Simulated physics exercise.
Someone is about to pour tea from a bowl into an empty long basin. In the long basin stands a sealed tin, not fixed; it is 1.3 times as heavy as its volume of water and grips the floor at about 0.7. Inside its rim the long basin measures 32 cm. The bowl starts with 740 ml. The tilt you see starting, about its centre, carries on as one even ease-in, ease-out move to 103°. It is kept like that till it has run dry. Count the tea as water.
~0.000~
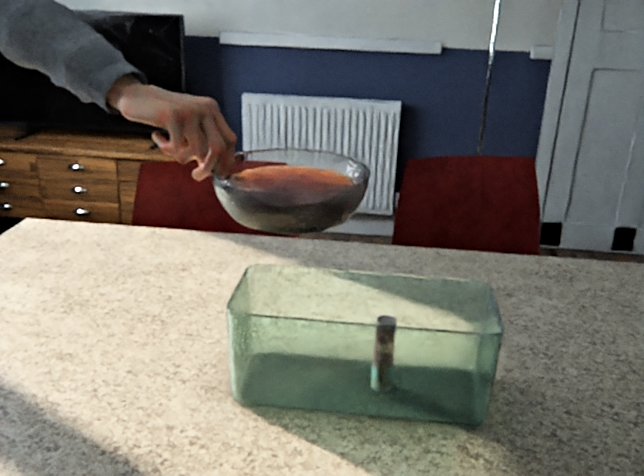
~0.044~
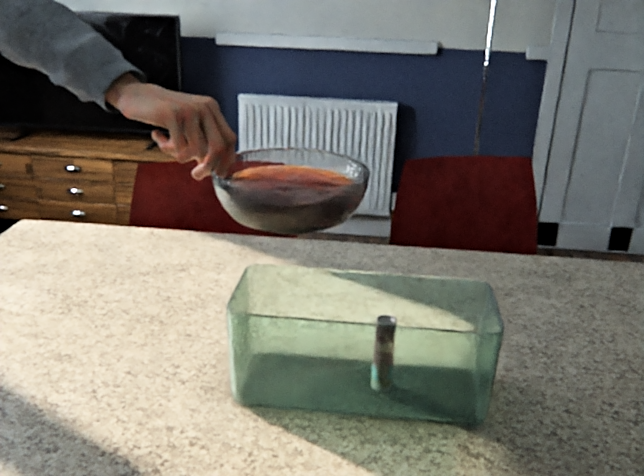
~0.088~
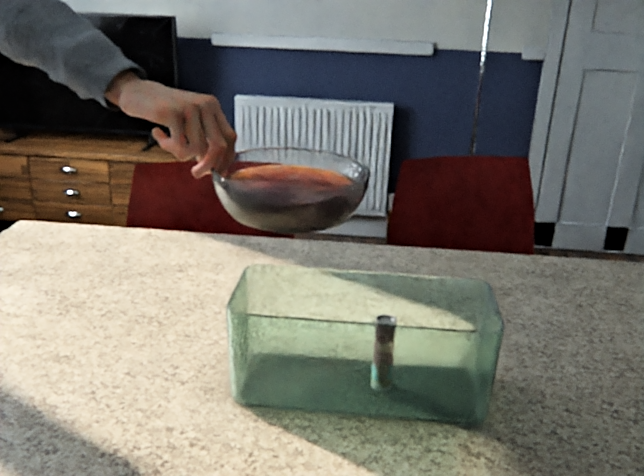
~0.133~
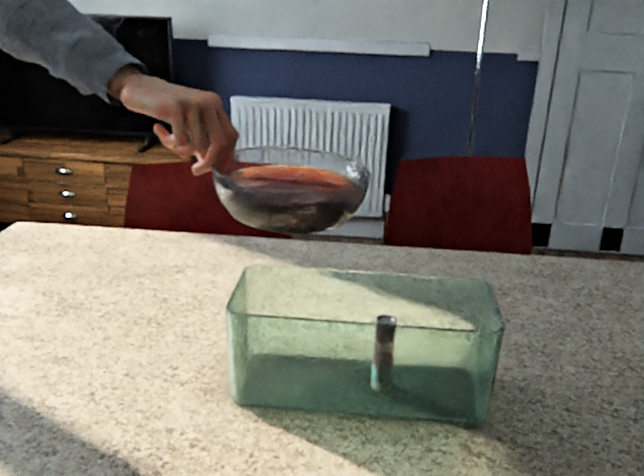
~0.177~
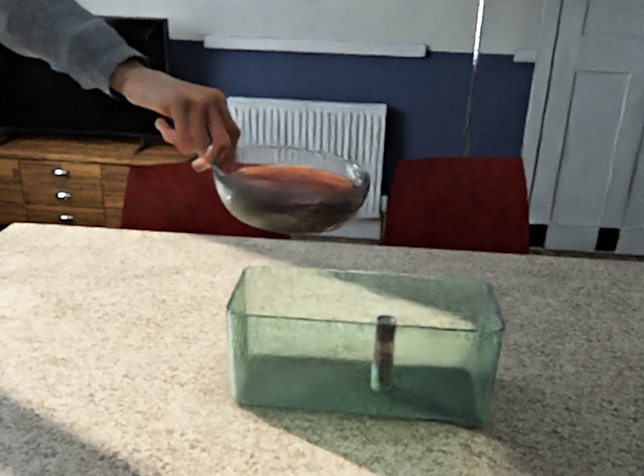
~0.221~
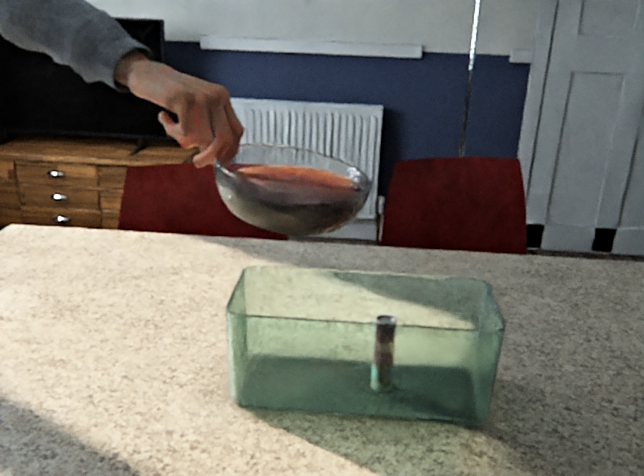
To begin with, a hand reaching in from the left holds a glass bowl of reddish-brown tea level above a clear, greenish long basin with a small tin inside, on a speckled table. The bowl then tilts slightly, its right rim dipping a little, while the basin and tin stay still.
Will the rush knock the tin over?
The tin keeps standing.
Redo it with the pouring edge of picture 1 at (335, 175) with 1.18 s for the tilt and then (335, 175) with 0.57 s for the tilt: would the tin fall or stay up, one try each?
First it remains upright; then it topples.
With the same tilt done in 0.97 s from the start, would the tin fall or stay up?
The tin stays up.
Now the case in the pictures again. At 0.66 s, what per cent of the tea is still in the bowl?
Near 44 in a hundred.
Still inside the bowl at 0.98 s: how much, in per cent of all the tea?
Near 2 in a hundred.
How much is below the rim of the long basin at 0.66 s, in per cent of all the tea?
Some 20 per cent.
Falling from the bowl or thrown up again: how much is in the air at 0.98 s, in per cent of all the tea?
Some 4 per cent.
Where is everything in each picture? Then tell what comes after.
In the first frame, it leans 0°; its right rim is at (368, 175); the tea meets the walls at (221, 180) and (363, 189); the long basin's rim runs from (237, 287) to (496, 308); the tin's top is at (386, 323).
In the second frame, it leans 0°; its right rim is at (368, 175); the tea meets the walls at (222, 179) and (363, 189).
In the third frame, it leans 1°; its right rim is at (368, 176); the tea meets the walls at (221, 178) and (363, 189).
In the fourth frame, it leans 3°; its right rim is at (369, 178); the tea meets the walls at (221, 178) and (362, 190).
In the fifth frame, it leans 6°; its right rim is at (370, 181); the tea meets the walls at (222, 177) and (363, 191).
In the sixth frame, it leans 9°; its right rim is at (370, 185); the tea meets the walls at (223, 177) and (365, 191).
By 0.66 s the tilt is 61° and 43 per cent is still to pour; the tin stands where it began.
By 0.98 s the tilt is 96° and 2 per cent is still to pour; the tin stands where it began.
By 1.32 s the tilt is 103° and 0 per cent is still to pour; the tin stands where it began.
By 1.68 s the tilt is 103° and 0 per cent is still to pour; the tin stands where it began.
At rest the tin stands where it began.
